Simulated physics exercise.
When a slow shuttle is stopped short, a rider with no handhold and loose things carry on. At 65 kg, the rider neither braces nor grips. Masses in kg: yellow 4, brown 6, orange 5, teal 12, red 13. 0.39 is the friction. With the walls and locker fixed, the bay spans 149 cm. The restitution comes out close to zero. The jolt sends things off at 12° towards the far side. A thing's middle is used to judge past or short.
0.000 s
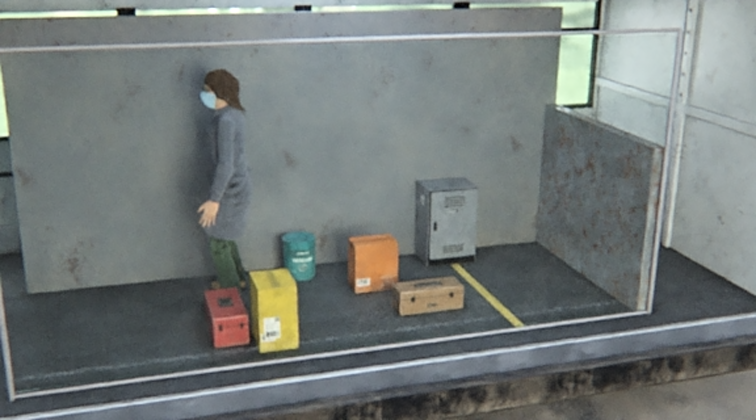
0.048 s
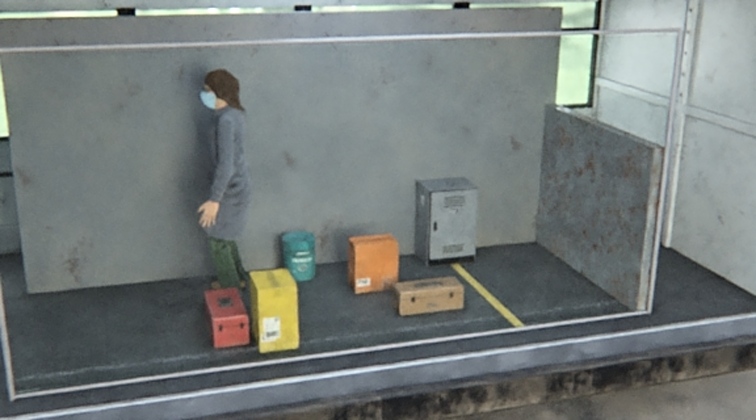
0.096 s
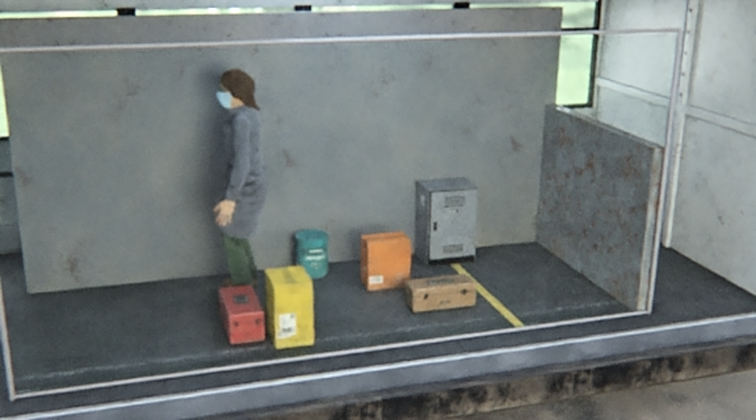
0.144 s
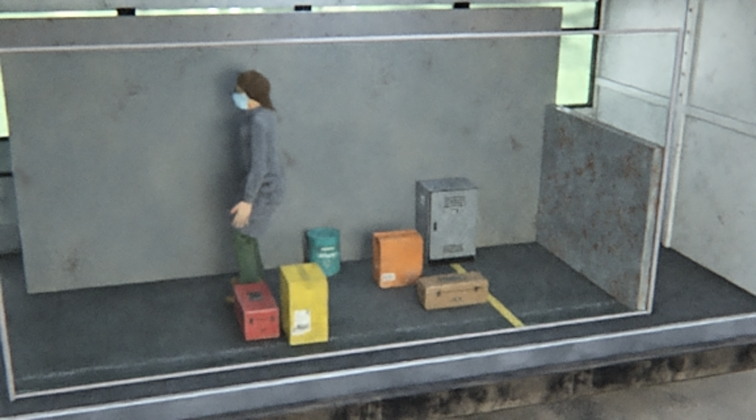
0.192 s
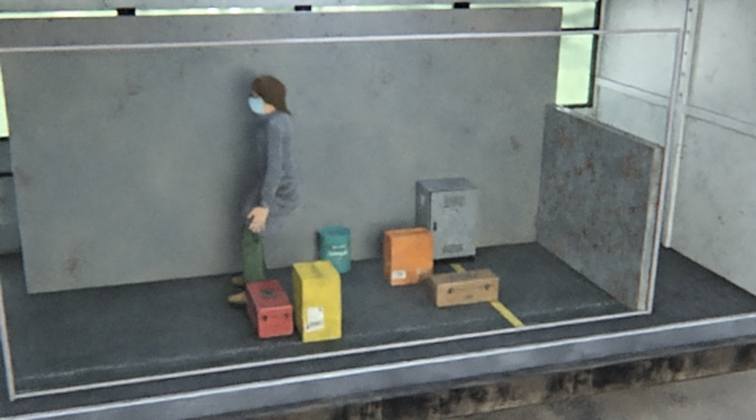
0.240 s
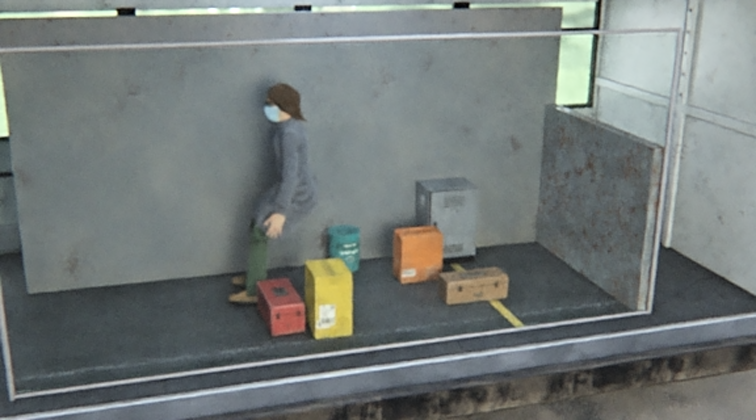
A masked person in a gray coat and several boxes, red, yellow, teal, orange and brown, stay still at first, then slide rightward together across the dark floor, the brown toolbox crossing a yellow line beside a gray cabinet.
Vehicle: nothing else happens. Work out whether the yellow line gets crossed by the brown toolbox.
It is going to go over the line.
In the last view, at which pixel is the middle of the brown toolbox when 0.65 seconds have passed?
Roughly (512, 277).
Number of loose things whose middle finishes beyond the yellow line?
In all, 2.
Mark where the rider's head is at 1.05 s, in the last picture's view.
Estimated position: Around (437, 223).
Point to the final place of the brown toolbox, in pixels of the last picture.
End point, final frame: Around (512, 277).
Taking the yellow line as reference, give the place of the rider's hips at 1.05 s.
Position: Approx. 55 cm short.
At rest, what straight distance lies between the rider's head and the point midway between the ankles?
I'd put it at roughly 120 centimetres.
After 0.40 s the brown toolbox is 10 cm past the yellow line, tilted 0°, near (497, 280) in the last picture's view; the orange pack 15 cm short of the yellow line, tilted 0°.
After 0.65 s the brown toolbox is 23 cm past the yellow line, tilted 0°, near (512, 277) in the last picture's view.
After 1.05 s the brown toolbox is 23 cm past the yellow line, tilted 0°, near (512, 277) in the last picture's view.
Final state at 2.4 s, yellow pack stops short of the yellow line; brown toolbox crosses the yellow line; orange pack crosses the yellow line; teal bucket stops short of the yellow line; red toolbox stops short of the yellow line; rider's hips stop short of the yellow line; rider's head stops short of the yellow line.
